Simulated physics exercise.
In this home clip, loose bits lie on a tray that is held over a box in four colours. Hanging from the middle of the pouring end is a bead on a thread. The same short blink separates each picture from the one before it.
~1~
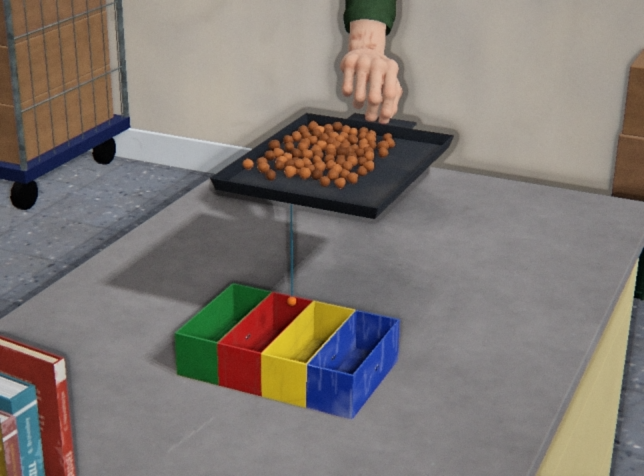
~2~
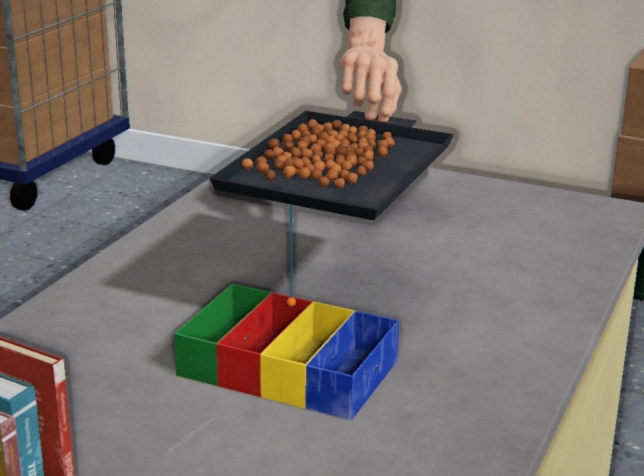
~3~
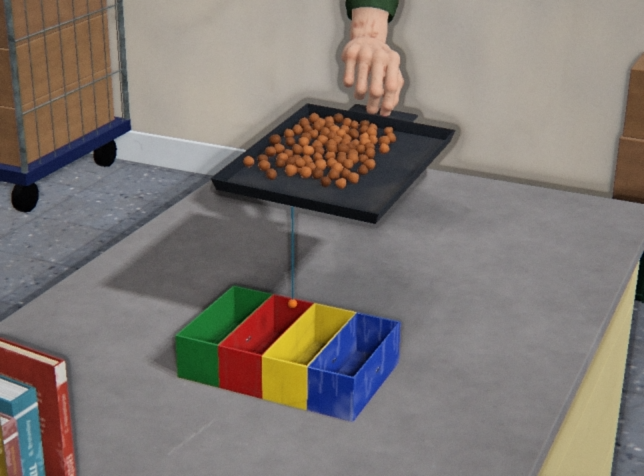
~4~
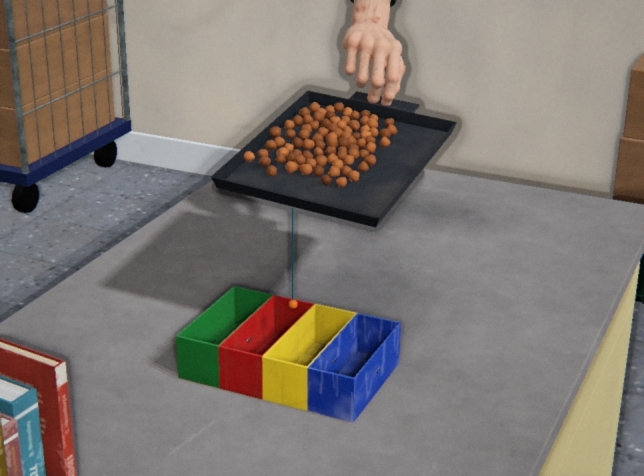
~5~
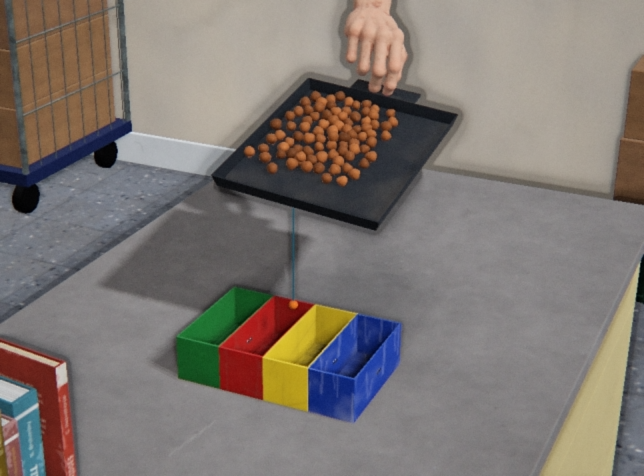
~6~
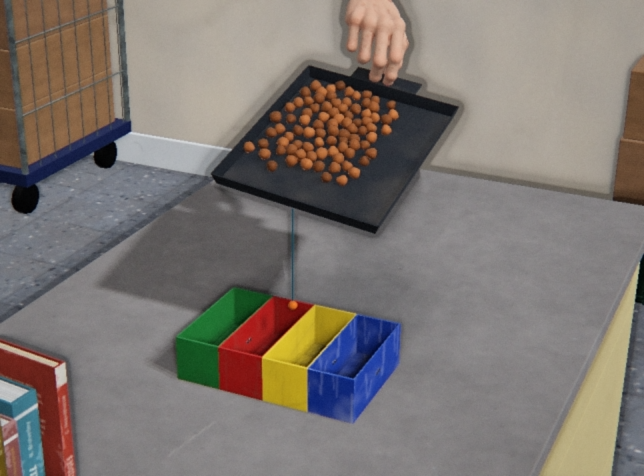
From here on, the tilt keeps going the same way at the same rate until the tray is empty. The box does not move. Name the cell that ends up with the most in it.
Most ends up in the blue cell.
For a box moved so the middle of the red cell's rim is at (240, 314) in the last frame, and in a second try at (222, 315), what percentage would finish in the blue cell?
Close to 30 in a hundred first, close to 20 in a hundred second.
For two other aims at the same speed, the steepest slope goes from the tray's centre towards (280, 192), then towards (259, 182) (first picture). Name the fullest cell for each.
First try: The green one. Second try: The cell in green.
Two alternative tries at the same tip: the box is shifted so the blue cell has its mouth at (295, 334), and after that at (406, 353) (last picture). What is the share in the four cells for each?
Roughly 10% on the first try and 90% on the second.
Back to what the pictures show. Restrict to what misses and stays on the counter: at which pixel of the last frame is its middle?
Close to (442, 407).
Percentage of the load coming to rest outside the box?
Share outside: Near 20 %.
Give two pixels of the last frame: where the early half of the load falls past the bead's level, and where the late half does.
First part (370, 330), rest (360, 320).
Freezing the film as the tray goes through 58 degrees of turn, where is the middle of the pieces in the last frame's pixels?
Close to (353, 204).
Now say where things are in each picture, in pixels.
In the first frame, corners of the pouring end at (215, 177) and (375, 206), level; middle of the load at (331, 154), hazelnuts; bead on its thread at (292, 301); green cell at (197, 355); red cell at (240, 365); yellow cell at (284, 376); blue cell at (330, 387).
In the second frame, corners of the pouring end at (215, 177) and (374, 207), level; middle of the load at (330, 153).
In the third frame, corners of the pouring end at (216, 177) and (376, 211), tipped barely, lowest at the right corner; middle of the load at (332, 150).
In the fourth frame, corners of the pouring end at (217, 176) and (376, 215), tipped a little, lowest at the right corner; middle of the load at (332, 143).
In the fifth frame, corners of the pouring end at (217, 174) and (376, 219), tipped a little, lowest at the right corner; middle of the load at (333, 137).
In the sixth frame, corners of the pouring end at (216, 172) and (376, 223), tipped clearly, lowest at the right corner; middle of the load at (333, 131); green cell at (198, 359); red cell at (241, 369); yellow cell at (285, 380); blue cell at (331, 392).
Soon after the last picture, tray tipped steeply; most on the tray; a stray few in the blue cell; a stray few in the yellow cell; a small part falling or outside the box.
A little later, tray tipped right over; about half on the tray; a small part in the blue cell; a small part in the yellow cell; about a quarter falling or outside the box.
Later still, tray tipped past a quarter turn; about half in the blue cell; about a quarter in the yellow cell; a stray few in the green cell; about a quarter falling or outside the box.
At rest, tray tipped past a quarter turn; about half in the blue cell; about a quarter in the yellow cell; a stray few in the green cell; none in the red cell; about a quarter outside the box.
